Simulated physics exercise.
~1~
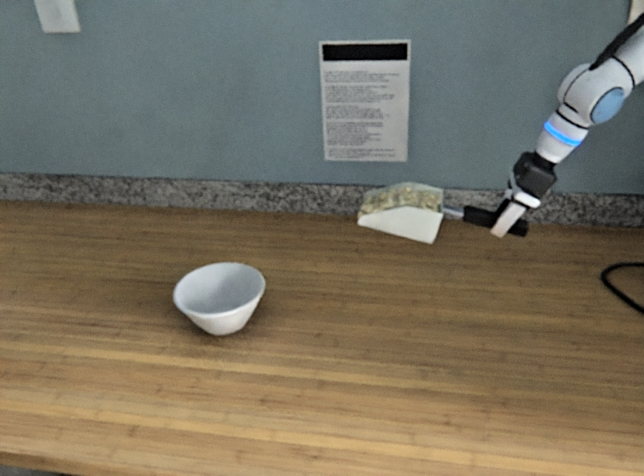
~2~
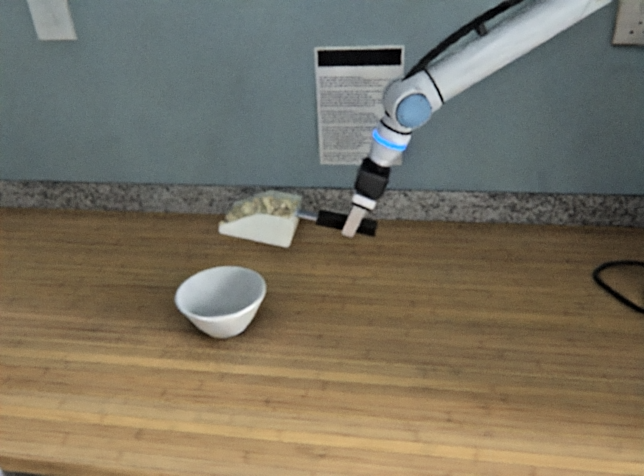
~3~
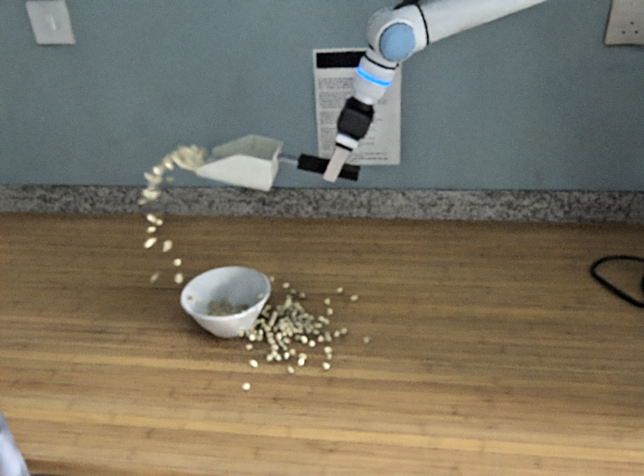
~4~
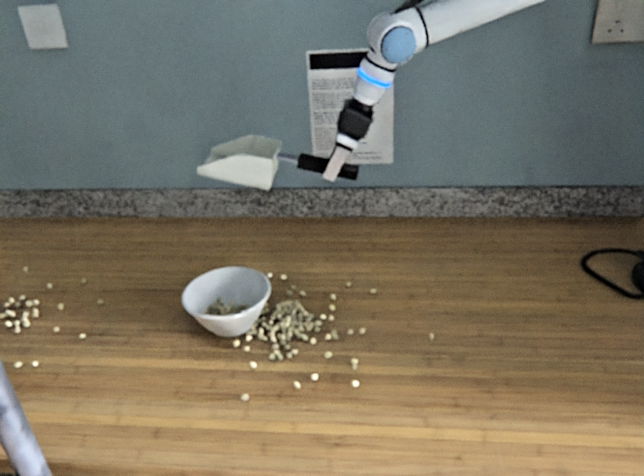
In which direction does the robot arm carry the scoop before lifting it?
The robot arm carries the scoop to the left, as the viewer sees it.
